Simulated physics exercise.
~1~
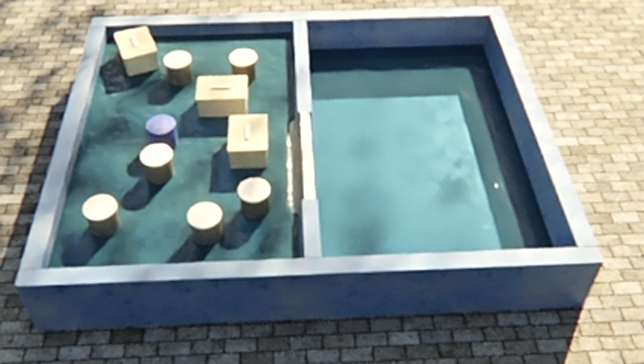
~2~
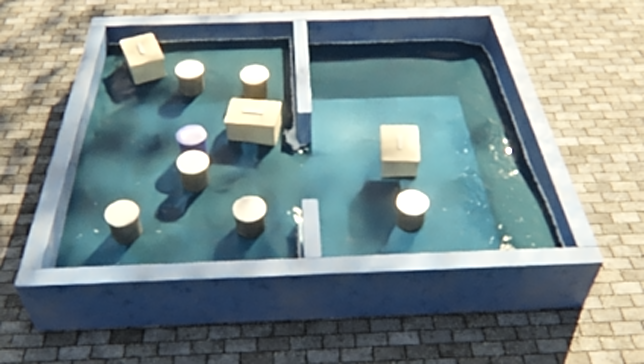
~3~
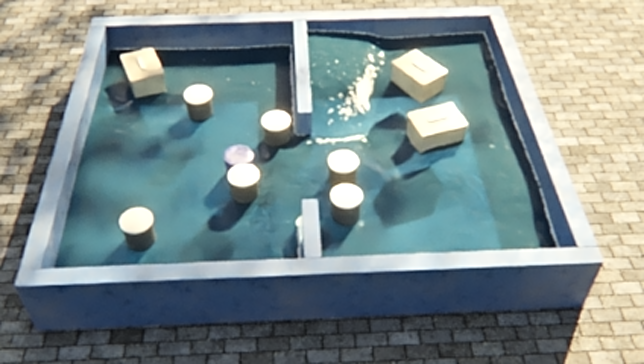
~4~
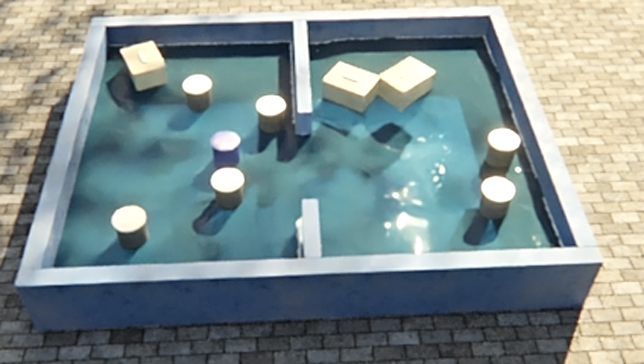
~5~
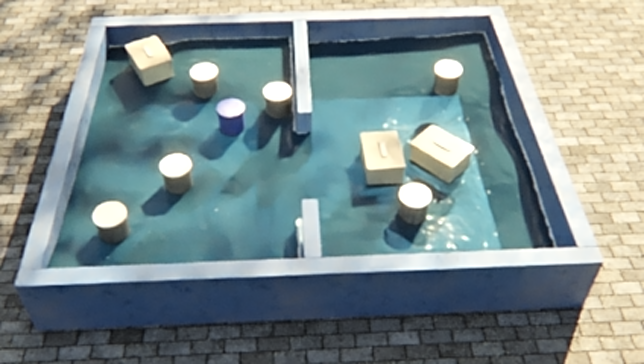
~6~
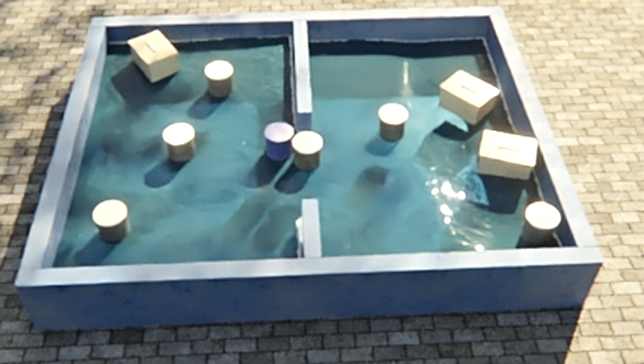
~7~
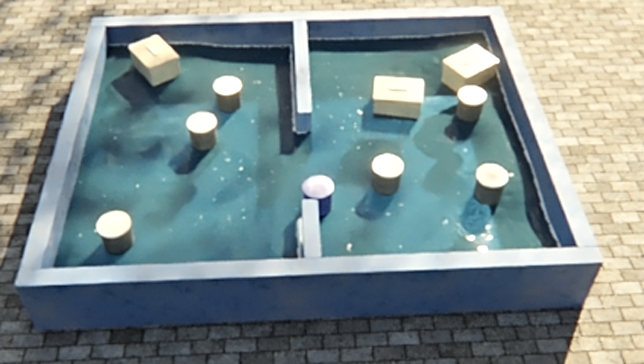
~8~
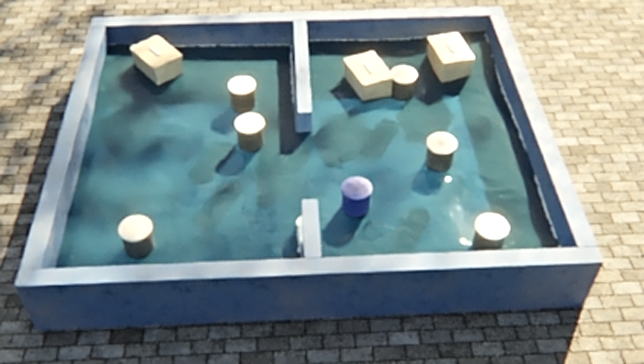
A rectangular tank with blue-grey walls stands on a paved brick surface, seen from above at an angle, with a divider splitting it in two. Cream boxes and round pails, one of them blue, crowd the water on the left, while the right side holds only water. The middle of the divider opens, and two boxes and several pails drift through the gap, swirling around the right side. The blue pail lingers on the left, then slides through the opening. It ends afloat just right of the divider, with one box and a few pails still floating left.
